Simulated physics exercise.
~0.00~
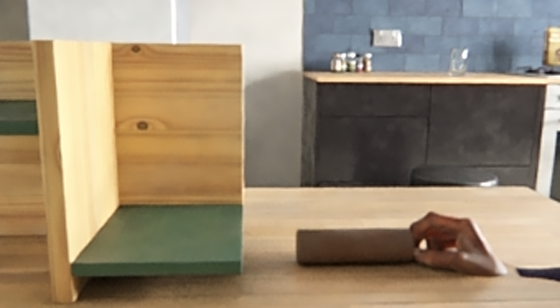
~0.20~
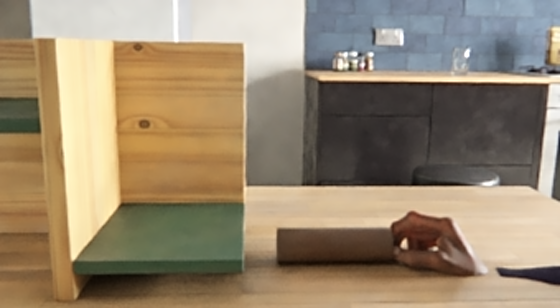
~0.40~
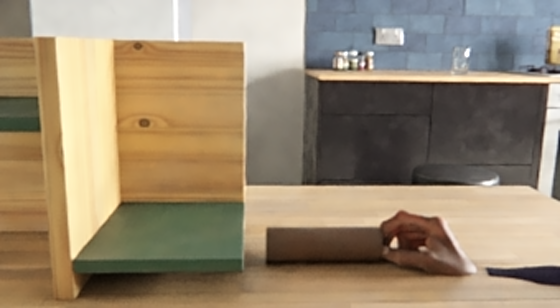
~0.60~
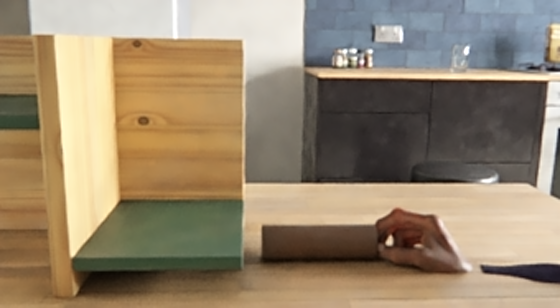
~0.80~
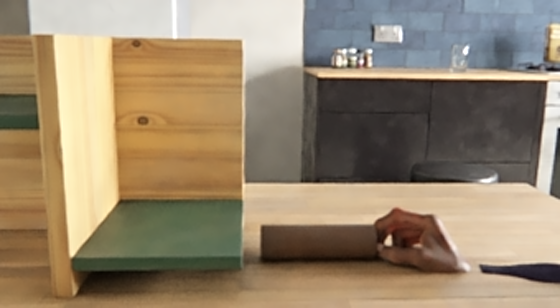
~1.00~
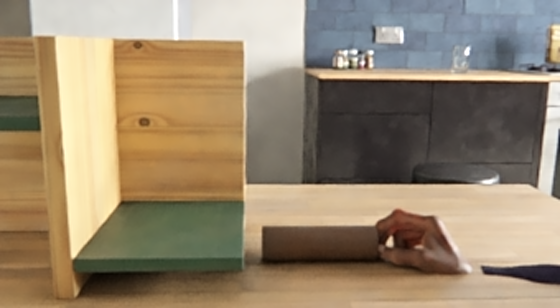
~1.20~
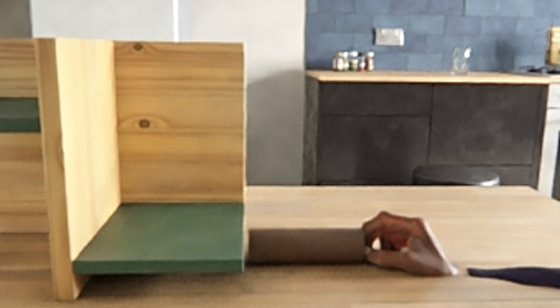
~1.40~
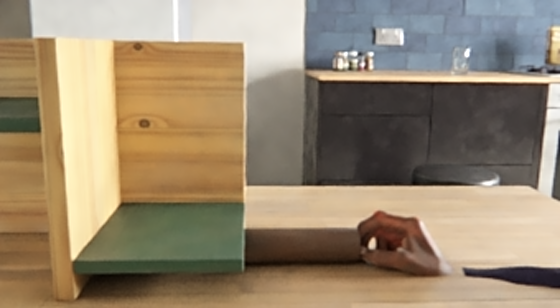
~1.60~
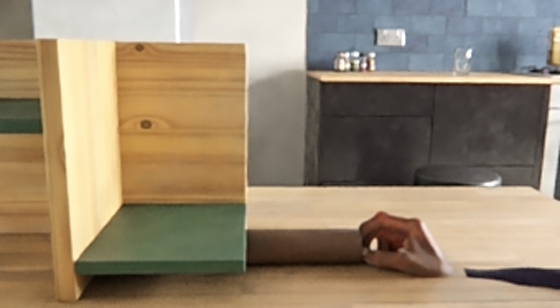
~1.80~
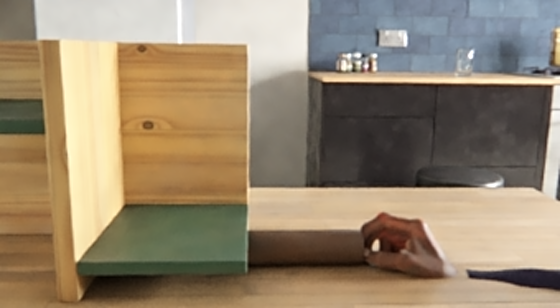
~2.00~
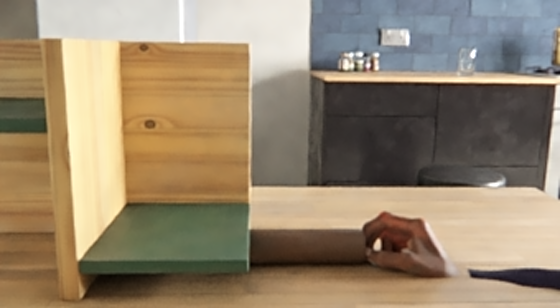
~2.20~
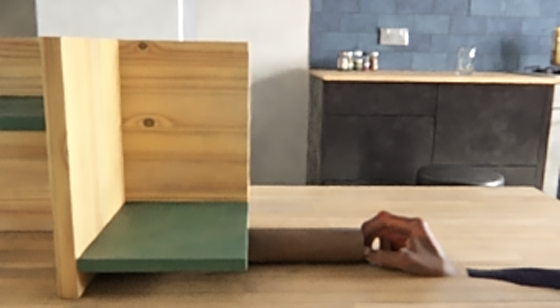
A hand slides a brown cylinder left across the table until it stops against the shelf's edge.
